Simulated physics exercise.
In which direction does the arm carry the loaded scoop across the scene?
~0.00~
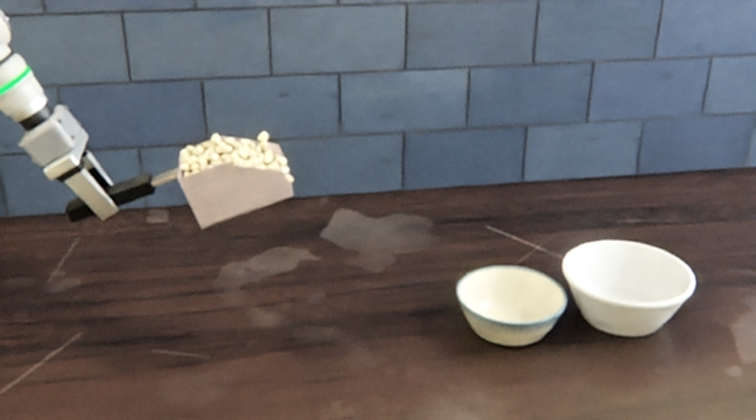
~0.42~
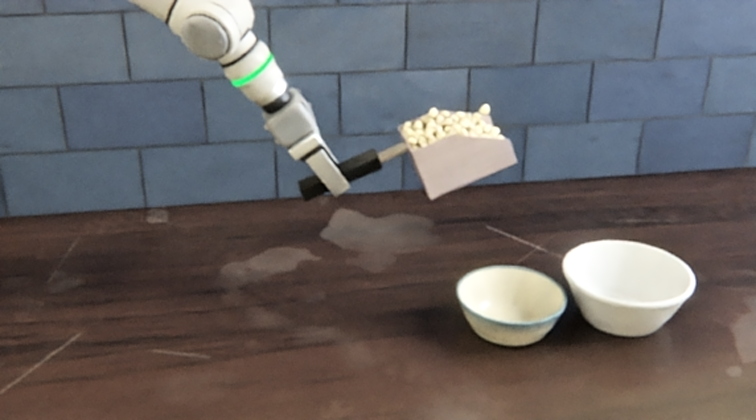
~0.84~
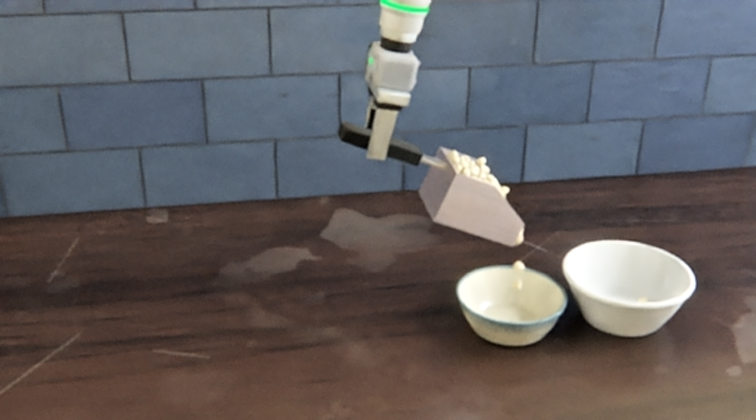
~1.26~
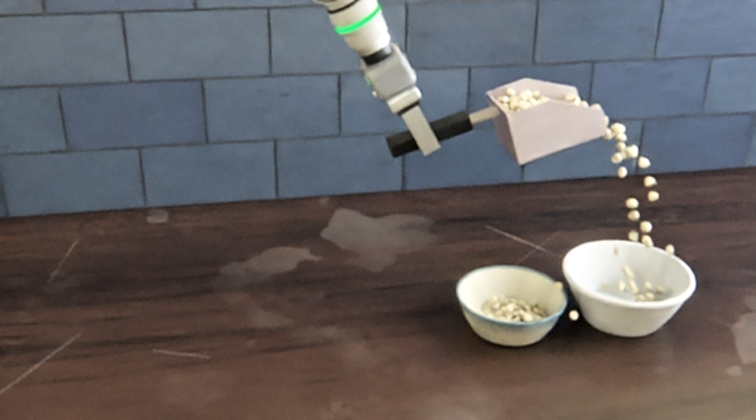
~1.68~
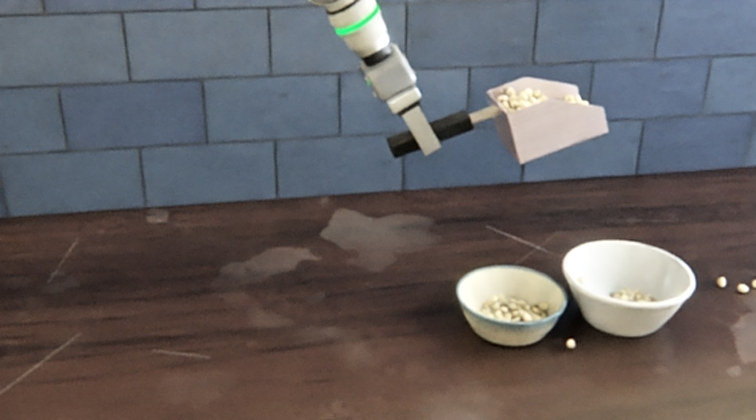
The arm carries the scoop to the right, toward the two bowls.
The footage shows a robotic arm carrying a scoop heaped with pale beans rightward over two bowls, then tipping some into the nearer bowl and more into the white one, before the scoop tilts back still holding beans, with a few lying on the table.
